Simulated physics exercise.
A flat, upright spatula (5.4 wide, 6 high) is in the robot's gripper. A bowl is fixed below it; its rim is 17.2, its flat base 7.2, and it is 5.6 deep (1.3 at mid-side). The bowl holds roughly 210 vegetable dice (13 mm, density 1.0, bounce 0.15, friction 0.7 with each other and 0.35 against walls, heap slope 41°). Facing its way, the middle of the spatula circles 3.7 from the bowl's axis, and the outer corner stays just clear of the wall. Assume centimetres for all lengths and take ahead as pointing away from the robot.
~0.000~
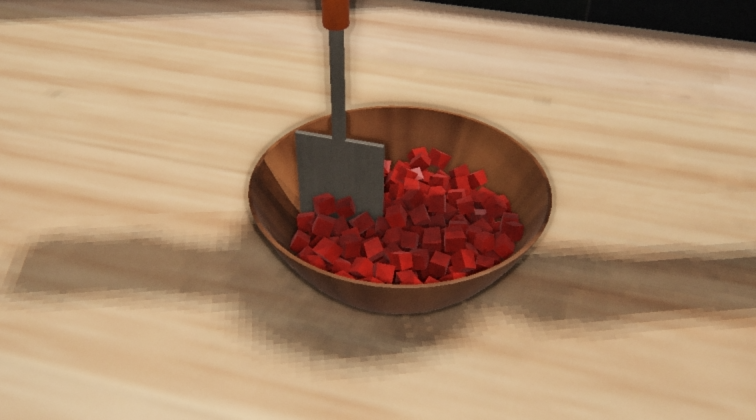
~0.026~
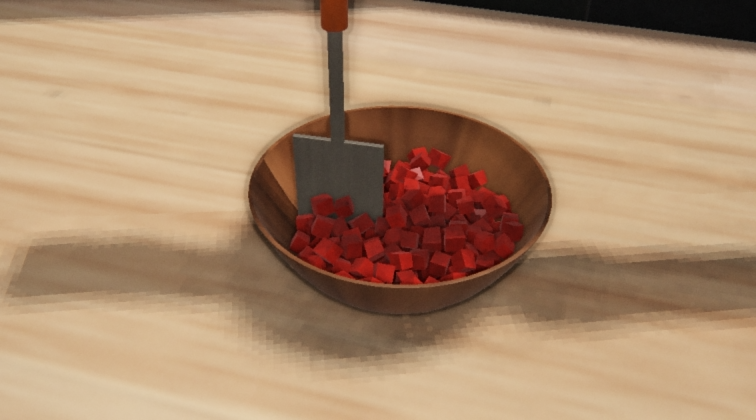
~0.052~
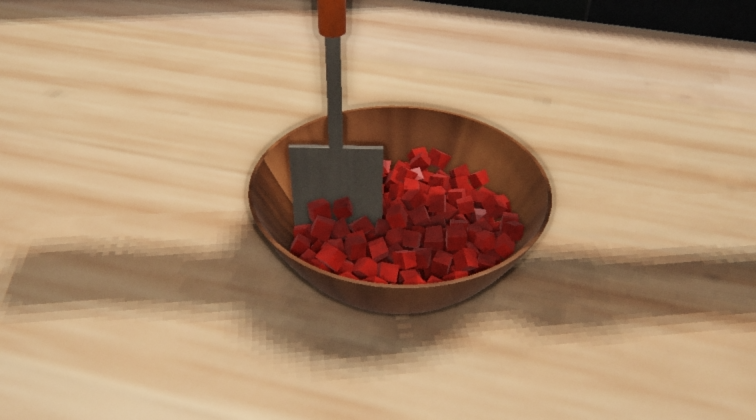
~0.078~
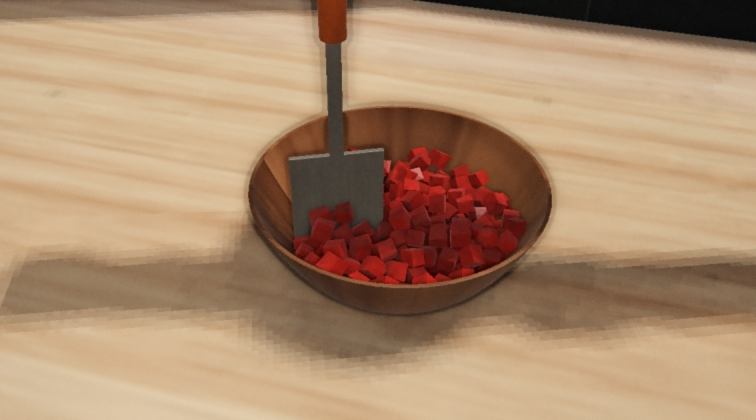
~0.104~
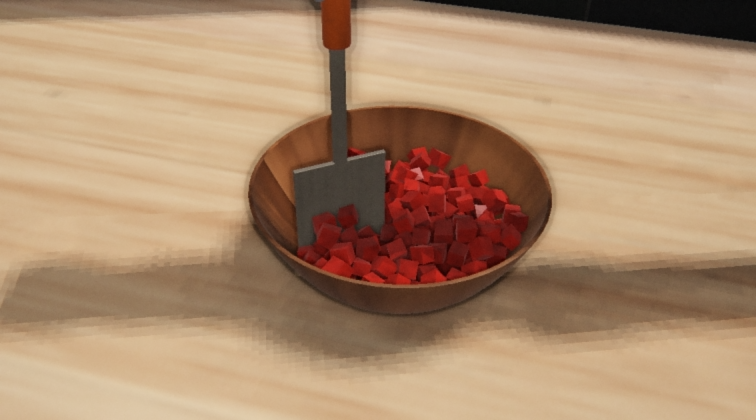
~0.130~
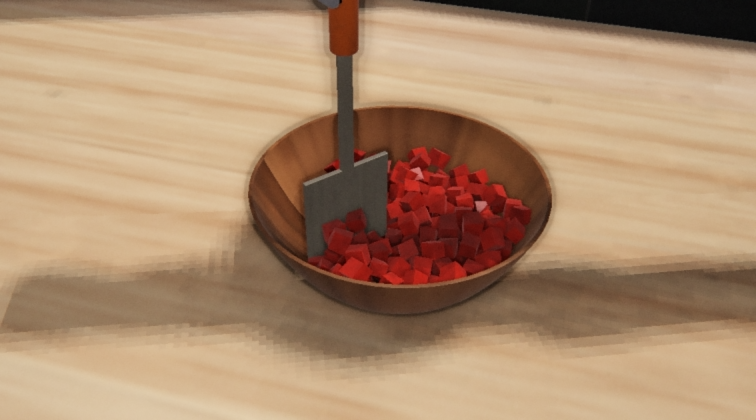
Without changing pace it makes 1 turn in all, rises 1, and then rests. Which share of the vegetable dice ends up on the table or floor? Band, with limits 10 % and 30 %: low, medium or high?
Medium.
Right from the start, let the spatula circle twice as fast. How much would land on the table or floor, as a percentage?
Then roughly 45 %.
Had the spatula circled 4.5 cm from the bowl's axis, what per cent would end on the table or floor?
That would come to roughly 10 percent.
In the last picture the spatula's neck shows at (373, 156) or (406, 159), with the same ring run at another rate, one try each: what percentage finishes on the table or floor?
It comes to close to 30 per cent and close to 45 per cent.
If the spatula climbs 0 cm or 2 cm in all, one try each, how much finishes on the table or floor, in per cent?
Close to 20 and 20 percent, in that order.
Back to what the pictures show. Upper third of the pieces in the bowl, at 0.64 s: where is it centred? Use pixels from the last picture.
The centre is roughly (338, 152).
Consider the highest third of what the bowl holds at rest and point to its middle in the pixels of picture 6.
It is centred around (324, 224).
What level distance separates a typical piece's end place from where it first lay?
About 8 centimetres.
After 0.39 s, 171° round, highest piece 8 above the table; 200 in the bowl, 4 on the table or floor, 8 in flight or on the tool.
After 0.64 s, 291° round, highest piece 8 above the table; 179 in the bowl, 29 on the table or floor, 4 in flight or on the tool.
After 0.97 s, 0° round, highest piece 7 above the table; 168 in the bowl, 44 on the table or floor.
After 1.67 s, 0° round, highest piece 7 above the table; 168 in the bowl, 44 on the table or floor.
At rest, 168 in the bowl, 44 on the table or floor. That is 21 % on the table or floor.
